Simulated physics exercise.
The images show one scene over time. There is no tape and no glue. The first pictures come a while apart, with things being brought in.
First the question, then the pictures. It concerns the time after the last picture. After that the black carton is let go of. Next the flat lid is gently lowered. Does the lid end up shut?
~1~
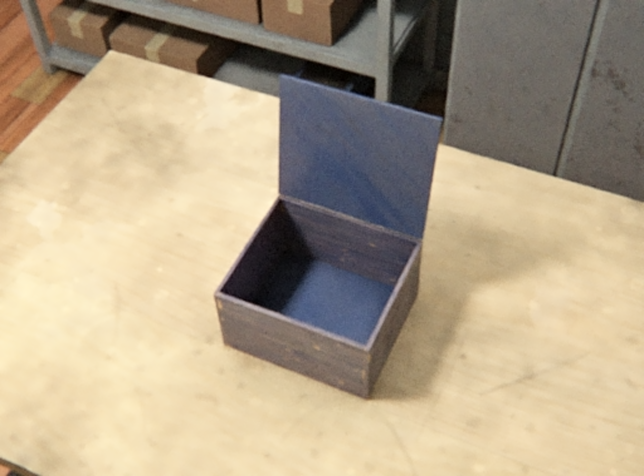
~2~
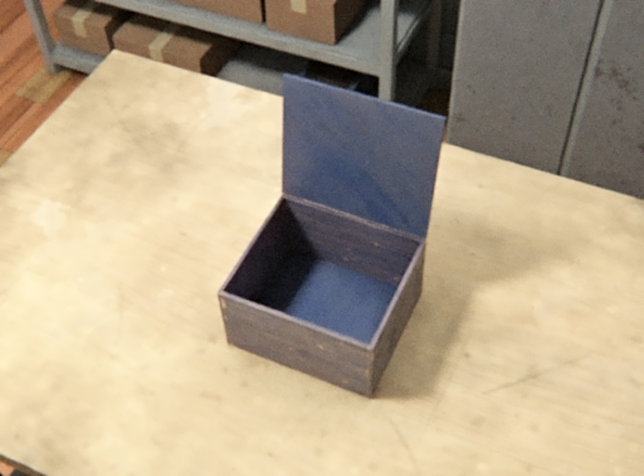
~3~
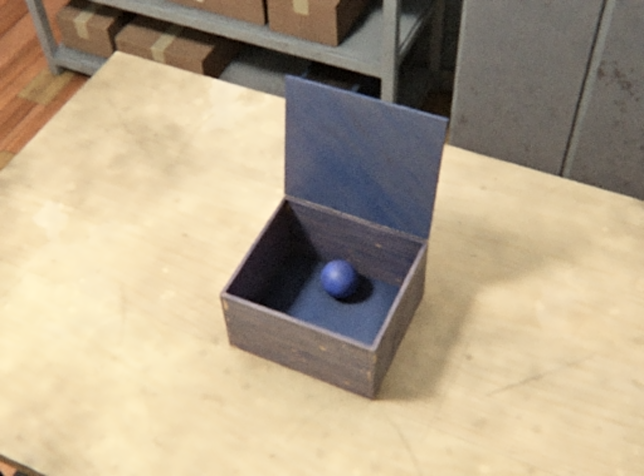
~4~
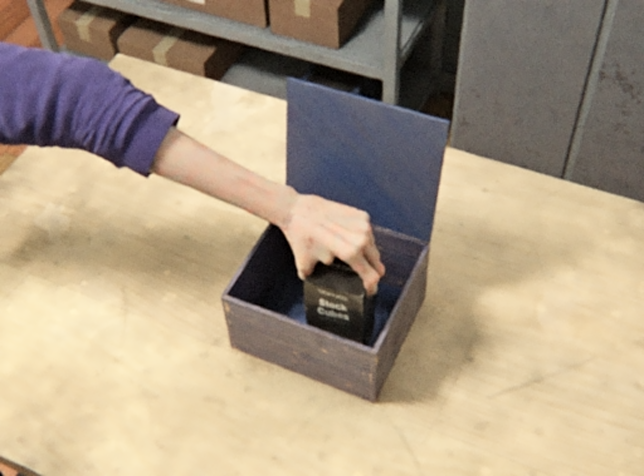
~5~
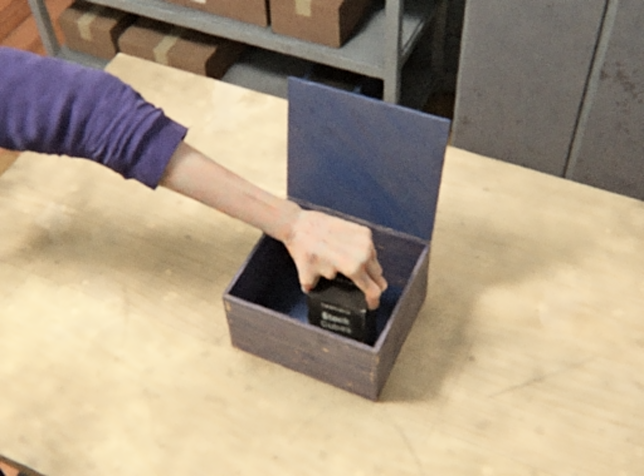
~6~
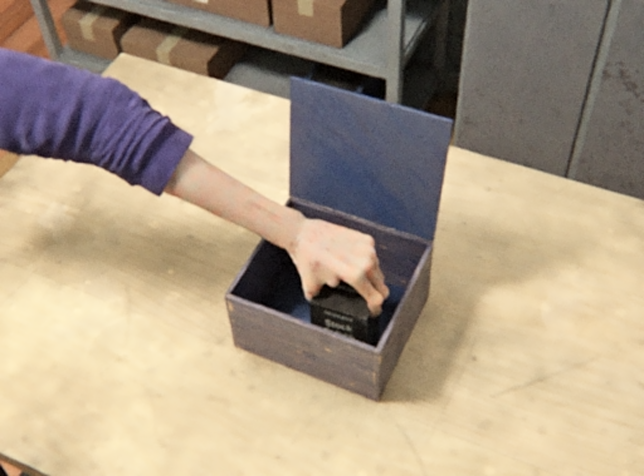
No.
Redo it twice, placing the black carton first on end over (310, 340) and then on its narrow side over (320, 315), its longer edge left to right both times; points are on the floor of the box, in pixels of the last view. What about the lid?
Trial 1: Lid propped open. Trial 2: Lid lowered.
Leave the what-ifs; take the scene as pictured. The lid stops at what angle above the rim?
It stays some 10° above the rim.
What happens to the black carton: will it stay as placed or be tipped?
In the end, it keeps its orientation.
Then, 1.40 s past the last view, lid 75° above the rim.
Then, 1.80 s past the last view, lid 33° above the rim.
Finally, lid 10° above the rim; both still in place. Final places as the last picture's camera would see them, black carton near (346, 325).
